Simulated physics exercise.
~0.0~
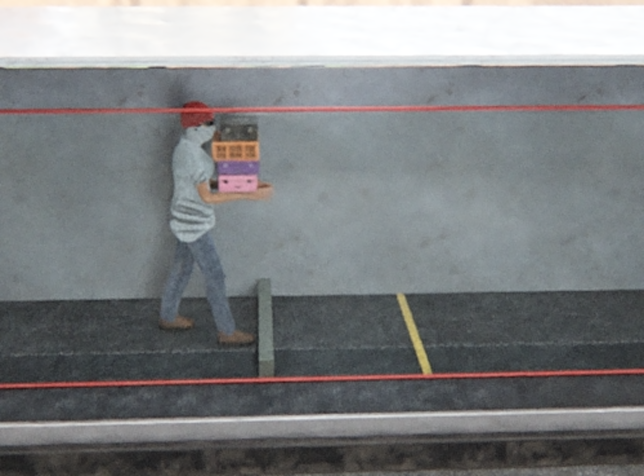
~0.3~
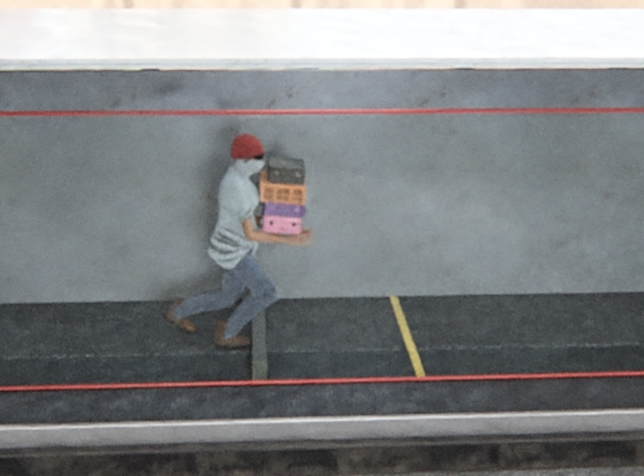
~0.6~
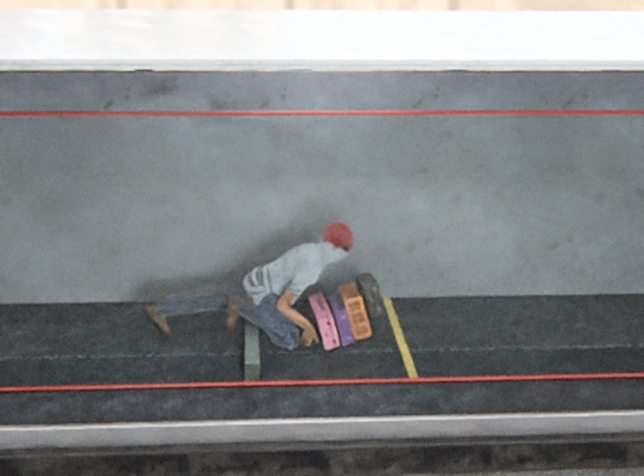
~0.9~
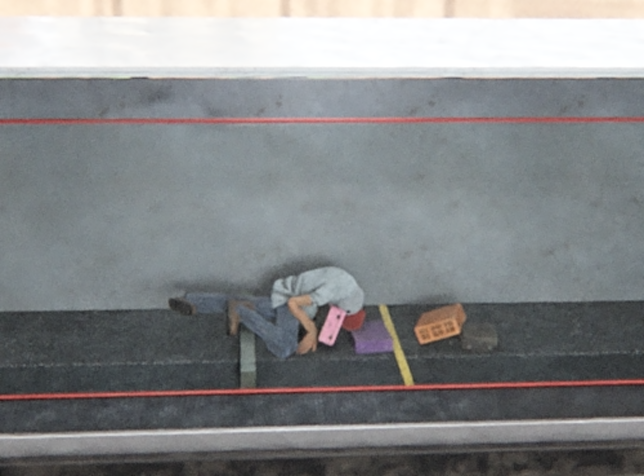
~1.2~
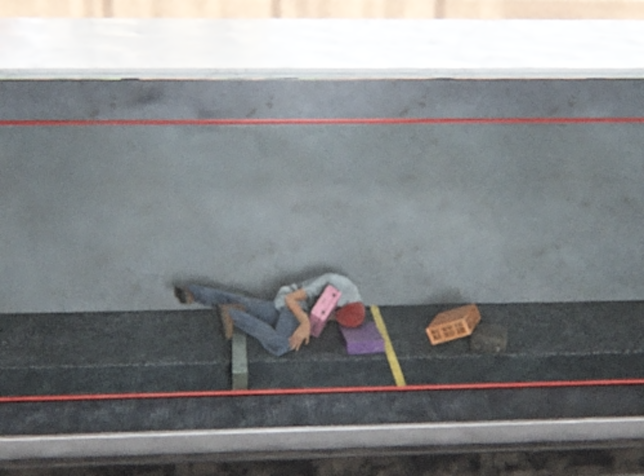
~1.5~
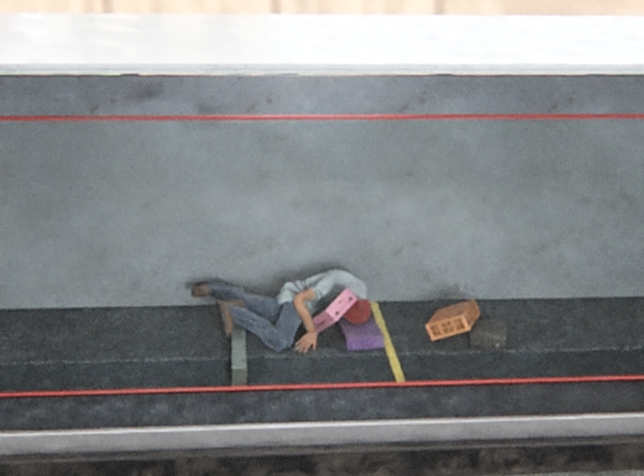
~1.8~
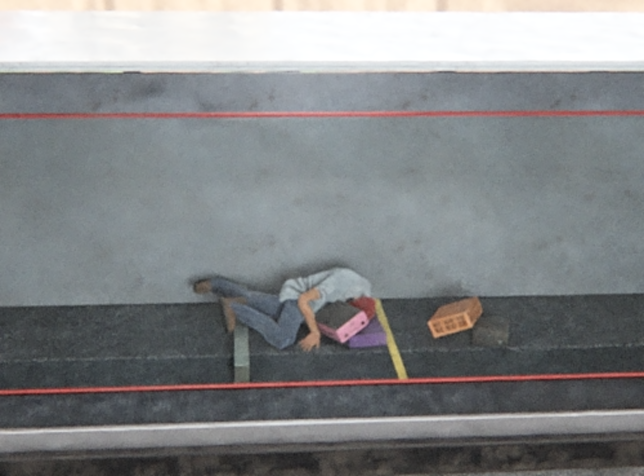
On a dark walkway beside a grey wall, a person in a red cap carrying four stacked boxes pitches forward over a low rail and falls; the orange crate and black box land past the yellow line, while the purple and pink boxes and the person's head stay short of it.
